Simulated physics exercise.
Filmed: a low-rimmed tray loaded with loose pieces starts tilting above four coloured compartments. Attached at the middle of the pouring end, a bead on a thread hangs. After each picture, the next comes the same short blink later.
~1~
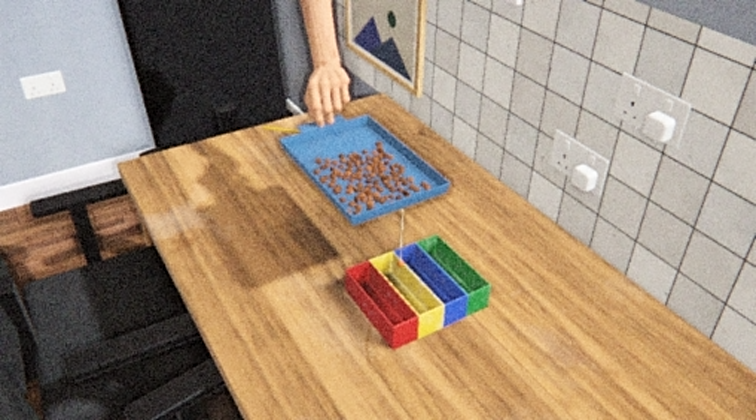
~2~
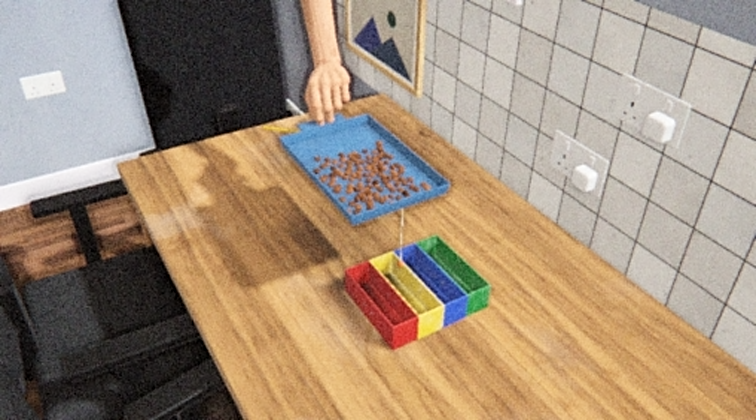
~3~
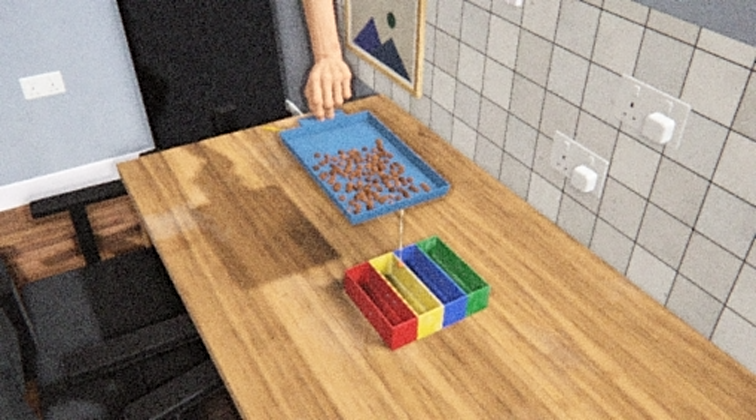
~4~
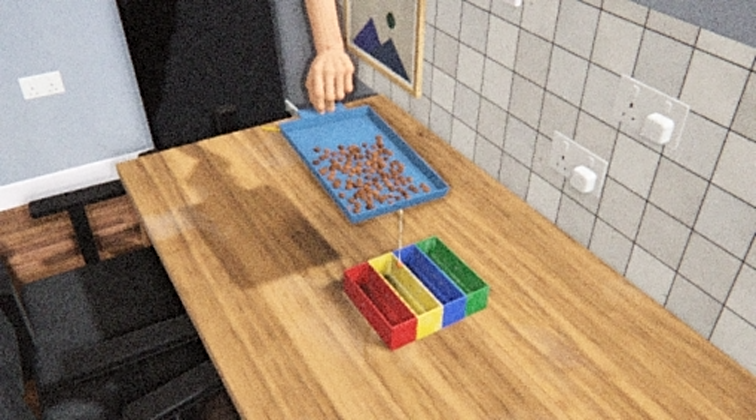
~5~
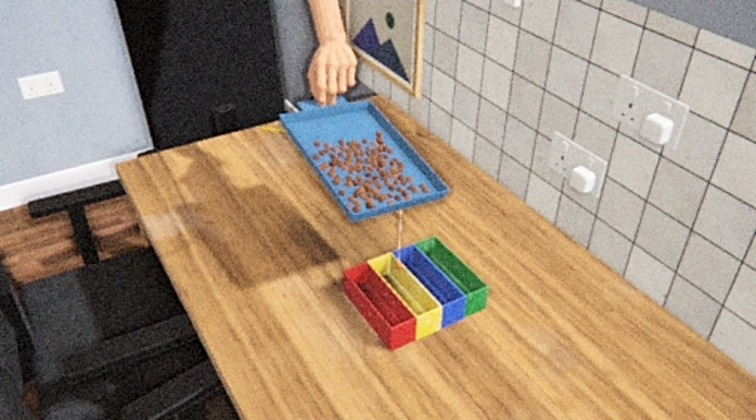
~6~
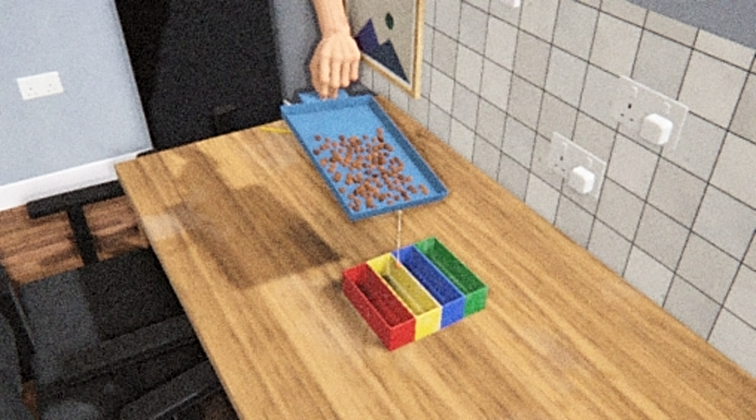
A blue tray of loose brown pieces rested level near a hand at its far end, then that end rose gradually, tilting the tray toward the red, yellow, blue and green compartments on the wooden table.
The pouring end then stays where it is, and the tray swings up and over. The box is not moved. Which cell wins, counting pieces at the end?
The green cell wins.
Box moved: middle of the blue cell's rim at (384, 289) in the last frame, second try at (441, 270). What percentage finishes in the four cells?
First case around 0 %, second case around 100 %.
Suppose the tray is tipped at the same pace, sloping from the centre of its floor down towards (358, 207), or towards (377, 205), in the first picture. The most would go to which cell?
Try 1 - that red cell / try 2 - the red cell.
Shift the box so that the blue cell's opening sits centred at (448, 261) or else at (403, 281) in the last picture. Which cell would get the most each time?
You'd see the blue cell win the first time and the green cell win the second.
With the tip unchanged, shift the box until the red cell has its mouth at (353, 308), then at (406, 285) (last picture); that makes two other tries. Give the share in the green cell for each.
The first try yields 20% and the second yields 0%.
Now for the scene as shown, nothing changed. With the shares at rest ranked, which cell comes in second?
Second: The cell in blue.
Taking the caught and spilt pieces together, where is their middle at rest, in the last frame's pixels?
(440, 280).
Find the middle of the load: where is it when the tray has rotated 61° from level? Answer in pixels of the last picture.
Near the pixel (418, 189).
Shortly afterwards, tray tipped steeply; all but a few on the tray; only a few falling or outside the box.
Next, tray tipped past a quarter turn; near a quarter on the tray; near half in the green cell; a little in the blue cell; a little falling or outside the box.
Some moments later, tray tipped past a quarter turn; the bulk in the green cell; near a quarter in the blue cell; only a few falling or outside the box.
In the end, tray tipped past a quarter turn; the bulk in the green cell; near a quarter in the blue cell; none at all in the red cell; none at all in the yellow cell; only a few outside the box.
